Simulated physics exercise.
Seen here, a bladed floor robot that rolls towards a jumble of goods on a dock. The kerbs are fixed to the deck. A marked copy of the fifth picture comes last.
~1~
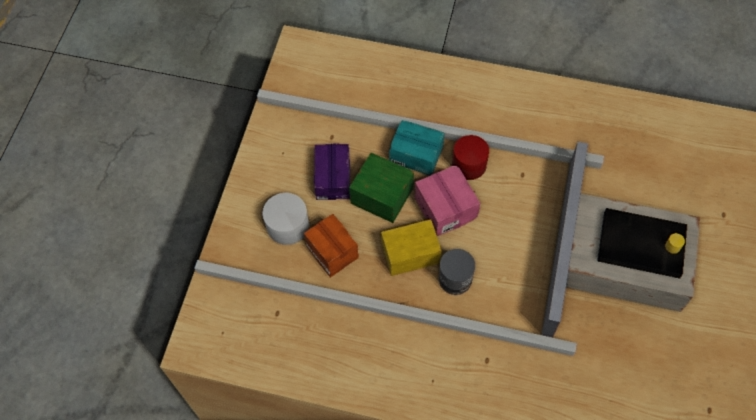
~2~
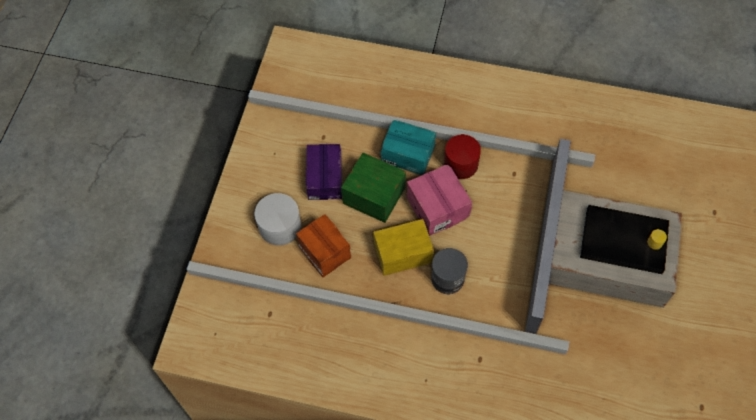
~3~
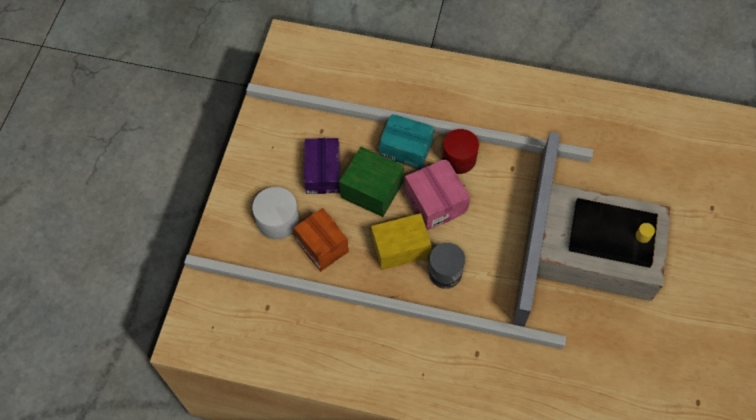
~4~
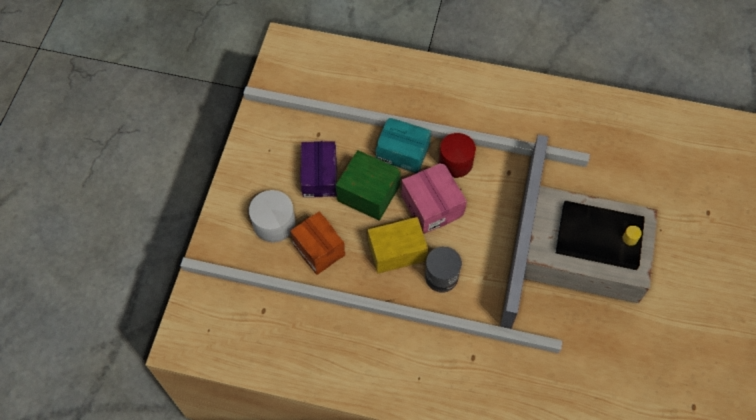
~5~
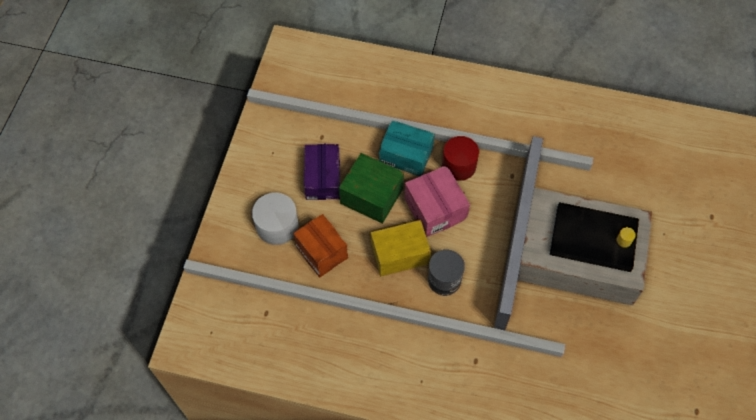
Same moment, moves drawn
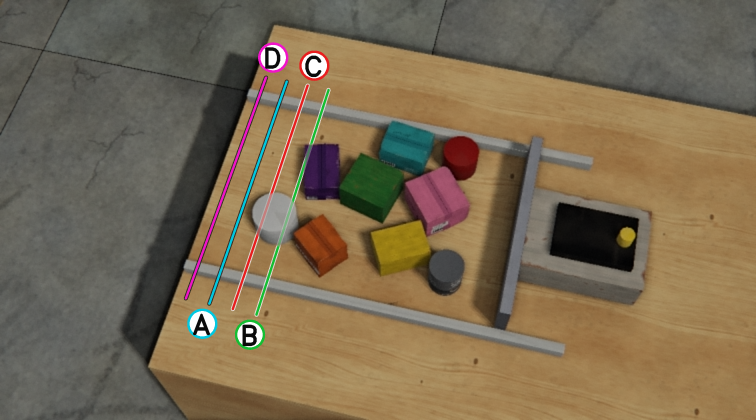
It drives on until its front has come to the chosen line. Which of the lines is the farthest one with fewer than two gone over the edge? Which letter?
It can go as far as B.
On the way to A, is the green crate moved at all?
Yes.
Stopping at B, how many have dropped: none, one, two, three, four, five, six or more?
In all, one.
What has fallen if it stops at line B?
It is the purple box.
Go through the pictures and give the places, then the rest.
Red canister (470, 158); grey pail (457, 273); white canister (286, 219), in the first frame.
Robot (619, 237); pink box (439, 200), in the second frame.
Robot (607, 230); yellow crate (402, 241), in the third frame.
Robot (594, 233); orange box (318, 243), in the fourth frame.
Robot (588, 235); red canister (460, 159); grey pail (446, 274); white canister (276, 219), in the fifth frame.
On the marked copy, A at (251, 185); B at (295, 195); C at (273, 190); D at (229, 181).
With B. Early on, robot (503, 217); purple box (315, 173); red canister (430, 149).
Further on, robot (420, 199); purple box (254, 150); white canister (267, 218).
At the end, robot (358, 186); purple box over the edge; green crate (235, 147); one fallen.
As for the rest, A drops four; C drops four; D drops nine.
